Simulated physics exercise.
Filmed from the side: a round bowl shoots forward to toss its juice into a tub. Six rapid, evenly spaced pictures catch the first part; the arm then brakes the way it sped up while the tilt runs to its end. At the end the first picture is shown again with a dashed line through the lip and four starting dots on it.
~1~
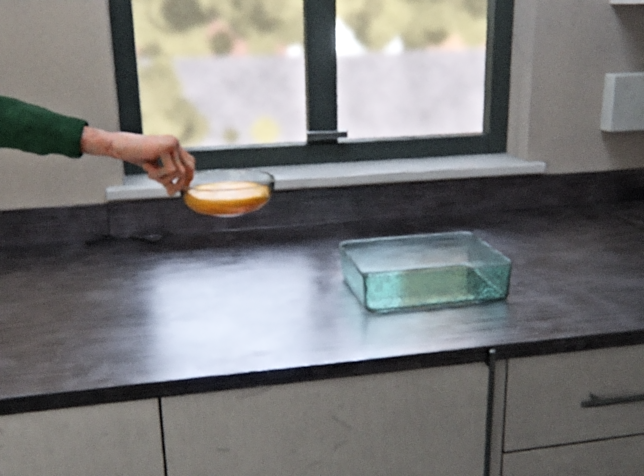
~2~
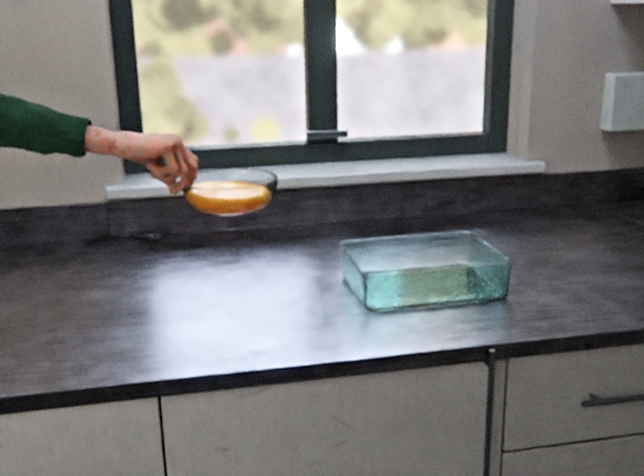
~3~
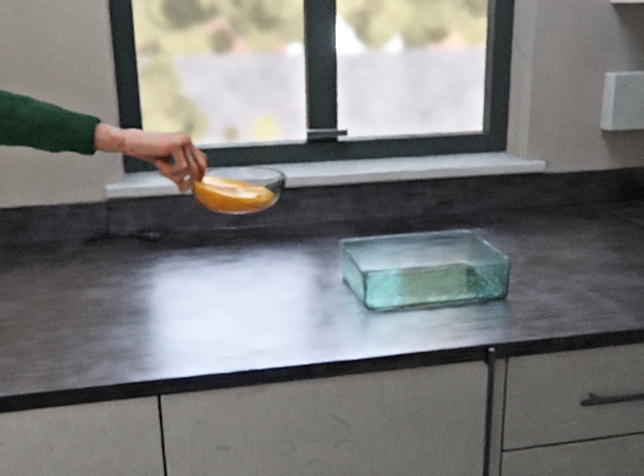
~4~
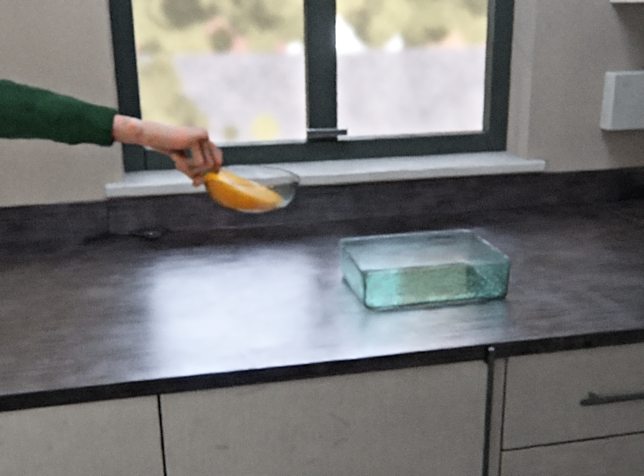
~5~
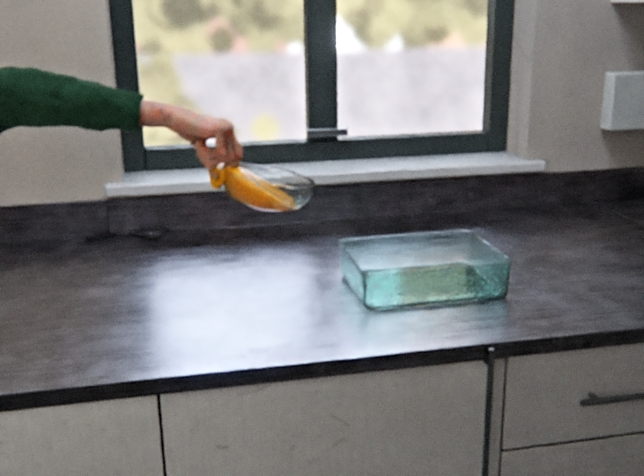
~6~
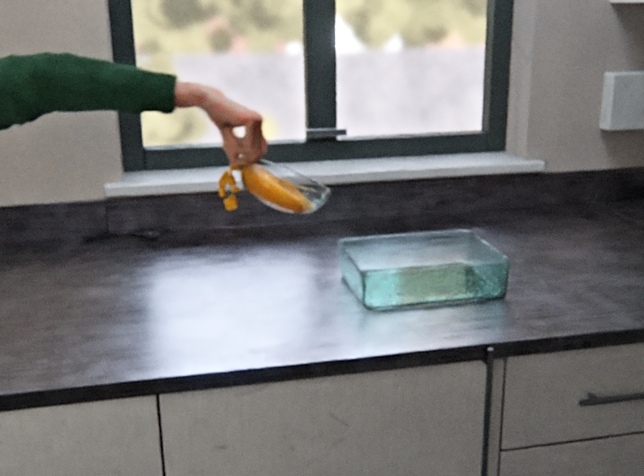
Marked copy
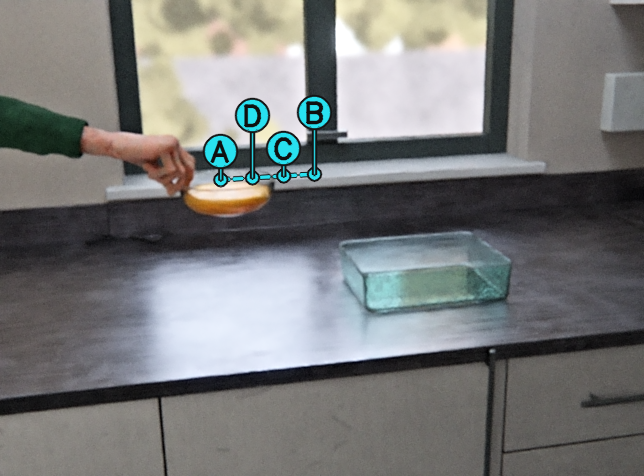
In the video, a hand in a green sleeve moves a glass bowl of orange liquid rightward above a dark counter near a clear tub, tilting it as liquid slops over the bowl's left rim and drops behind it.
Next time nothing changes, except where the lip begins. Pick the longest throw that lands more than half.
The limit is A.
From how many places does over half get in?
All of the four.
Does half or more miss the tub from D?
No, that is safe.
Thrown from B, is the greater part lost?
No, not at all.
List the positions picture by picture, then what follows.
The first frame shows upright, lip at (273, 176); tub from (364, 312) to (507, 298); nothing has left yet.
The second frame shows upright, lip at (275, 175); nothing has left yet.
The third frame shows upright, lip at (284, 174); nothing has left yet.
The fourth frame shows tipped about 4°, lip at (297, 175); juice is over the rim, down to (202, 177).
The fifth frame shows tipped about 12°, lip at (314, 181); juice is over the rim, down to (218, 185).
The sixth frame shows tipped about 24°, lip at (328, 190); juice is over the rim, down to (227, 206).
In cyan, A at (220, 179); B at (314, 174); C at (283, 176); D at (252, 177).
With A, about 63 % lands in the tub, 25 % falls short and 12 % goes beside or beyond.
With B, about 75 % lands in the tub, 12 % falls short and 13 % goes beside or beyond.
With C, about 74 % lands in the tub, 11 % falls short and 15 % goes beside or beyond.
With D, about 72 % lands in the tub, 12 % falls short and 16 % goes beside or beyond.
